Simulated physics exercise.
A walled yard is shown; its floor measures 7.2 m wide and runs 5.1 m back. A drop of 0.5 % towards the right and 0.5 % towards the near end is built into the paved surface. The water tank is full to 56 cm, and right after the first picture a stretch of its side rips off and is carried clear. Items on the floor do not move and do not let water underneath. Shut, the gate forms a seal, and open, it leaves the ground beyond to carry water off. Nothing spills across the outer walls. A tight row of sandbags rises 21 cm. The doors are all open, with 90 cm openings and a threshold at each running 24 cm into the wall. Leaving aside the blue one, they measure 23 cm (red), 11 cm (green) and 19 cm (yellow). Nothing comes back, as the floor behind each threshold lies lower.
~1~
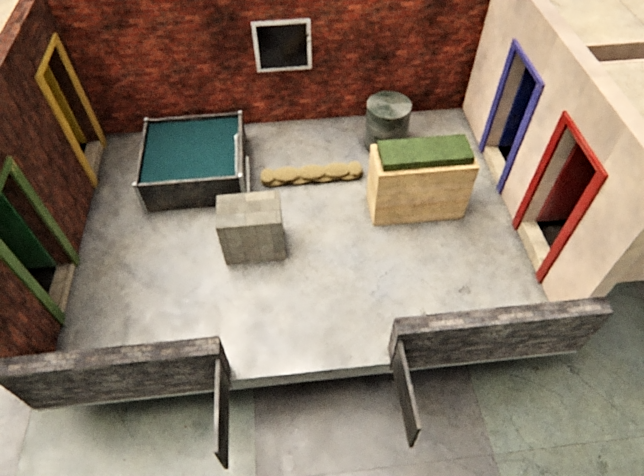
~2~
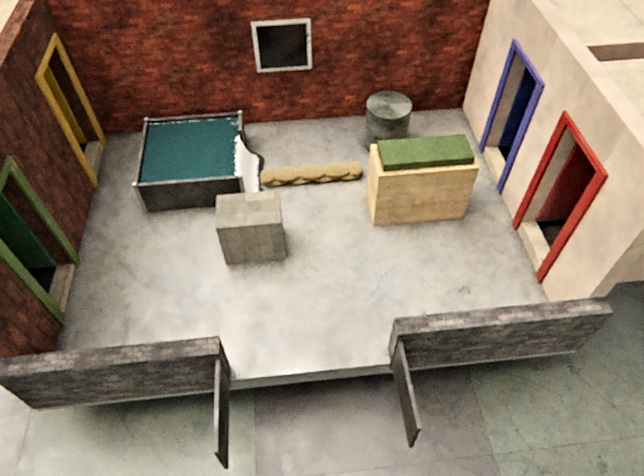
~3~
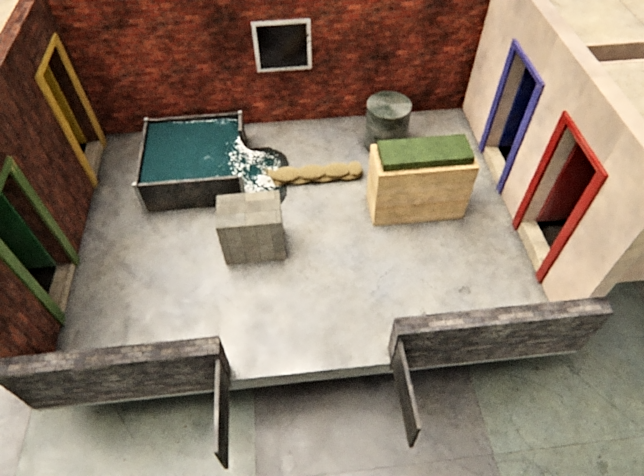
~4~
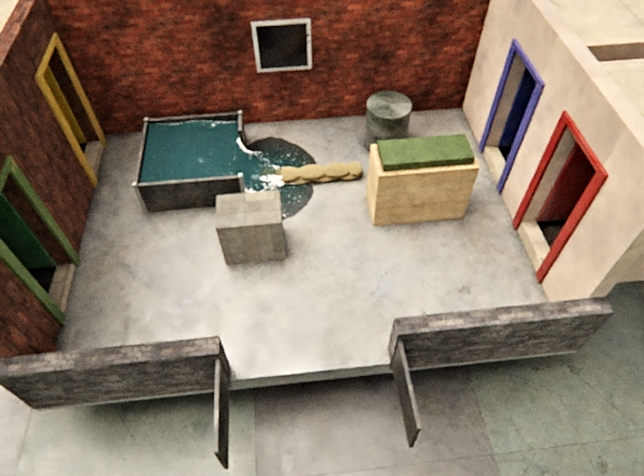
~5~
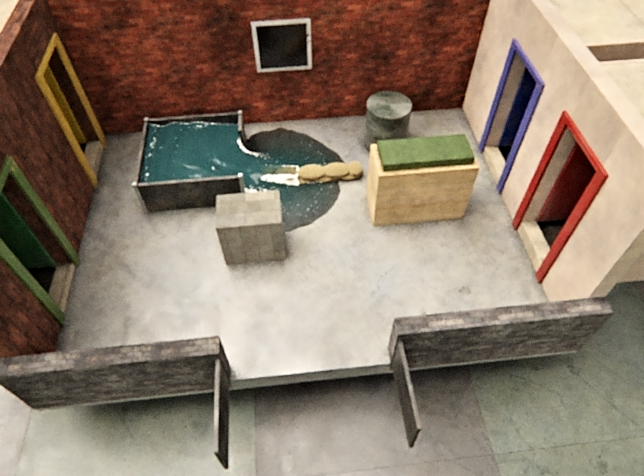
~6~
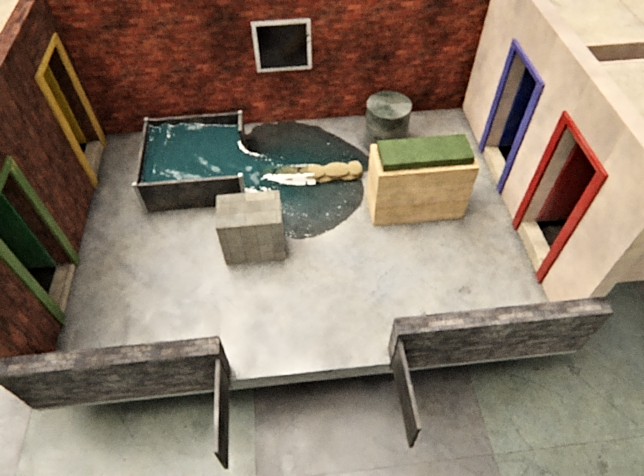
Water bursts from the right side of the tank and spreads across the grey floor.
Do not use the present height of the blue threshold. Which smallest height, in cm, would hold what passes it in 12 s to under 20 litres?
It would have to be roughly 11.5 cm high.
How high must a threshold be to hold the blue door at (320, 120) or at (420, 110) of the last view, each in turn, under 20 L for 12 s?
You'd want roughly 9.0 cm there first, then roughly 6.0 cm.
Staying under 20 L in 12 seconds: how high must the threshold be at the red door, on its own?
Roughly 8.5 cm at the red door.
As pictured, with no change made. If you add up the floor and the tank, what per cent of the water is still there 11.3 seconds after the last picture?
Roughly 86 %.
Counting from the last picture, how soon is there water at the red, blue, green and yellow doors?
Arrival: Red 2.0 s, blue 1.0 s, green not within the 12 s, yellow 7.5 s.
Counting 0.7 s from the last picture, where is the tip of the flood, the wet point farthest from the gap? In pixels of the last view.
Somewhere near the pixel (467, 159).
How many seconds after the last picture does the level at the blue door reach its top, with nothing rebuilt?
2.4 s.
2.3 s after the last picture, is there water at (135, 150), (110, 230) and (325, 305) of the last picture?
1: Unwetted; 2: Unwetted; 3: Awash.
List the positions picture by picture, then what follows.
The first picture shows still water, 56 cm deep, in the water tank at (192, 150); the blue door at (506, 127) is dry.
In the second picture, the gap is at (242, 170), the front 0.3 m out at a hidden place; the back of the water tank holds 56 cm.
In the third picture, the front is at (282, 173), 0.7 m from the gap at (242, 171); 0.8 m2 of floor is wet, 56 cm left at the back.
In the fourth picture, the gap is at (242, 172), the front 1.2 m out at (311, 171); the back of the water tank holds 55 cm.
In the fifth picture, water pours out at (242, 172) and has run 1.8 m, to (340, 169); about 5 cm deep outside, 49 cm at the back.
In the sixth picture, the front is at (369, 166), 2.3 m from the gap at (242, 172); 4.2 m2 of floor is wet, 48 cm left at the back; the blue door at (506, 127), 4.5 m from the gap, is still 2.2 m from the nearest water.
Then, 0.7 s after the last picture water covers 25 % of the floor, deepest (38 cm) near (256, 183); it has not reached the blue door.
Then, 2.3 s after the last picture water covers 50 % of the floor, deepest (20 cm) near (482, 171); 17 cm at the blue door, 0 litres in over its 17 cm threshold.
Then, 11.3 s after the last picture water covers 85 % of the floor, deepest (8 cm) near (539, 331); 6 cm at the blue door, 3 litres in over its 17 cm threshold.
At the blue door as built, the water peaked near 17 cm, 2.3 s after the last picture.
With a threshold of 10.5 cm, 28 litres would have come in within the 12 s; with 14 cm, 9 litres. So under 20 litres takes about 11.5 cm.
